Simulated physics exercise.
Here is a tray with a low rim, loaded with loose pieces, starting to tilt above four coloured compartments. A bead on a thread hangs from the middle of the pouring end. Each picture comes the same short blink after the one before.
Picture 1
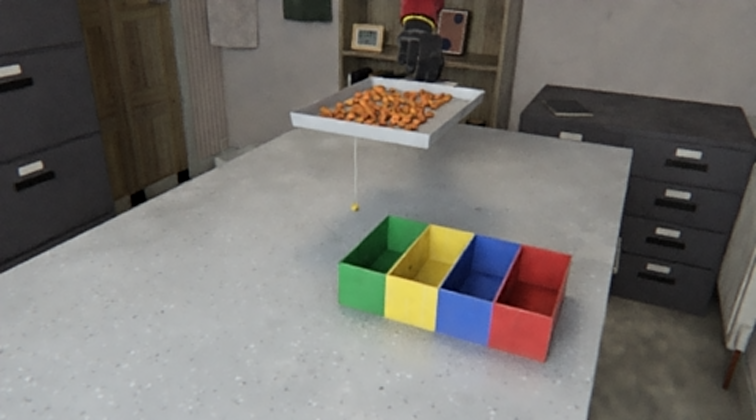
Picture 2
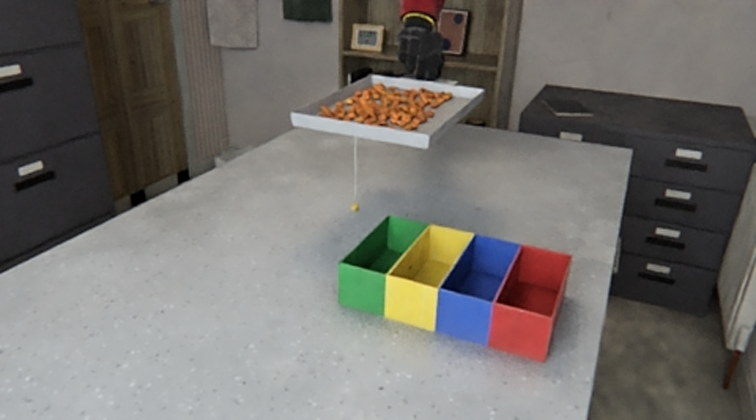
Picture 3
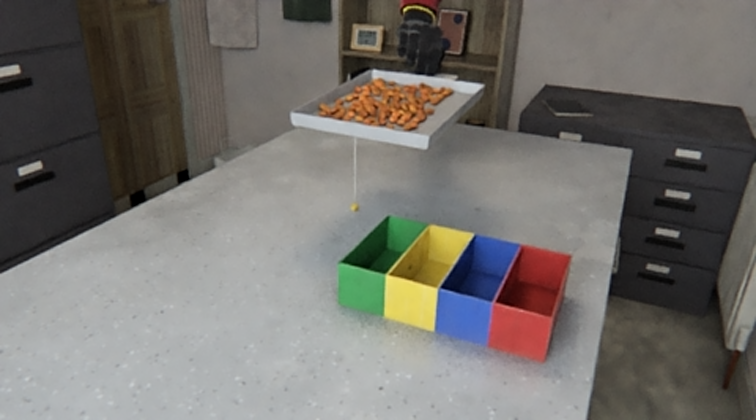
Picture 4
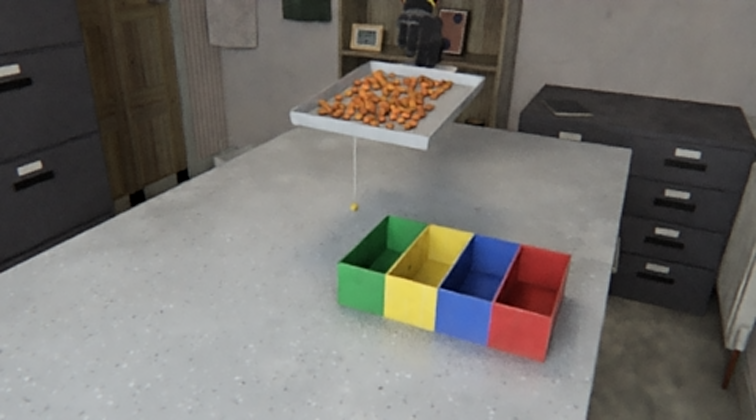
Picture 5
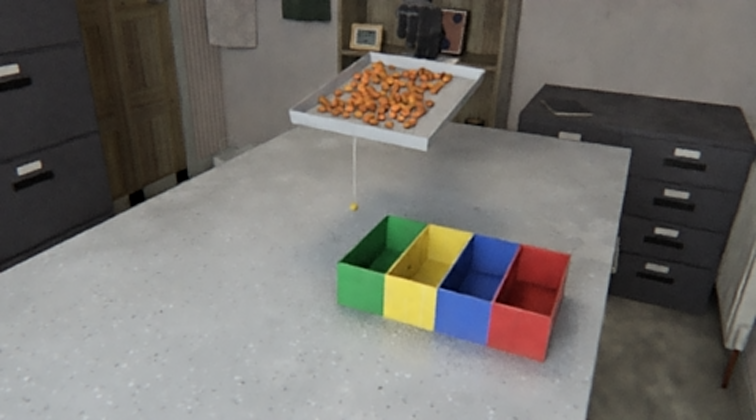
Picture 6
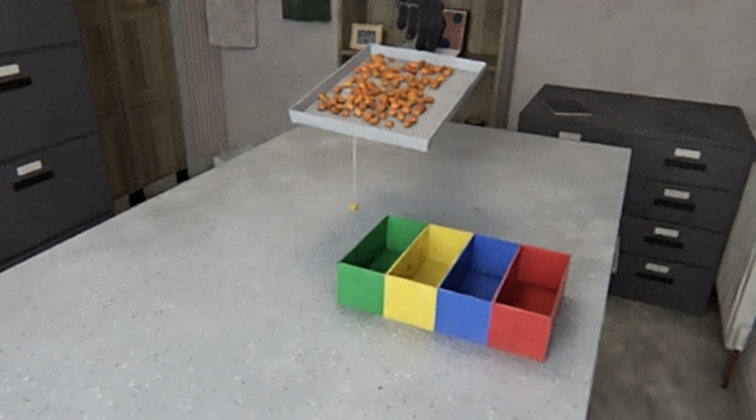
A white low-rimmed tray of orange-brown kibble pieces slowly tilts above a speckled grey table in a room with dark drawer cabinets, seen from slightly above by a still camera. Below it sits a box with green, yellow, blue and red compartments from left to right, near a hanging yellow bead. A black-gloved hand behind rises slightly as the tray's far edge lifts and its near edge dips a little toward the right corner.
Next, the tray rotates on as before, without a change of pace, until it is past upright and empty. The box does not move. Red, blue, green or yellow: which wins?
The green one ends fullest.
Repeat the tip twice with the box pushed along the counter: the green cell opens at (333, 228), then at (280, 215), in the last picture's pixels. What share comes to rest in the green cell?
First some 20, then 0 per cent.
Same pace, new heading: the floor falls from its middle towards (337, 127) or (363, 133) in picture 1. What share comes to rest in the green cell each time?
The first gives 0 %, the second 20 %.
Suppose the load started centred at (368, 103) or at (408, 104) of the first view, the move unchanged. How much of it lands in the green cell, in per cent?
First some 40, then 60 per cent.
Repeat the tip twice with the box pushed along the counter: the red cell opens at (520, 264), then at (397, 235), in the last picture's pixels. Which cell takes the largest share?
One: The cell in green. Two: The cell in red.
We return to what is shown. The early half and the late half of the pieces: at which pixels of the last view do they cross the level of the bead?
The first part at (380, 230); the rest at (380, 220).
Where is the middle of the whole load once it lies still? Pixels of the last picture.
Around (373, 278).
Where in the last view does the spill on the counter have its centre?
Near (331, 275).
Shortly afterwards, tray tipped steeply; all but a few on the tray; only a few falling or outside the box.
Next, tray tipped right over; near a third on the tray; near a quarter in the green cell; a little in the yellow cell; near a third falling or outside the box.
Some moments later, tray tipped past a quarter turn; near half in the green cell; a little in the yellow cell; near a third falling or outside the box.
In the end, tray tipped past a quarter turn; near half in the green cell; a little in the yellow cell; none at all in the red cell; none at all in the blue cell; near a third outside the box.
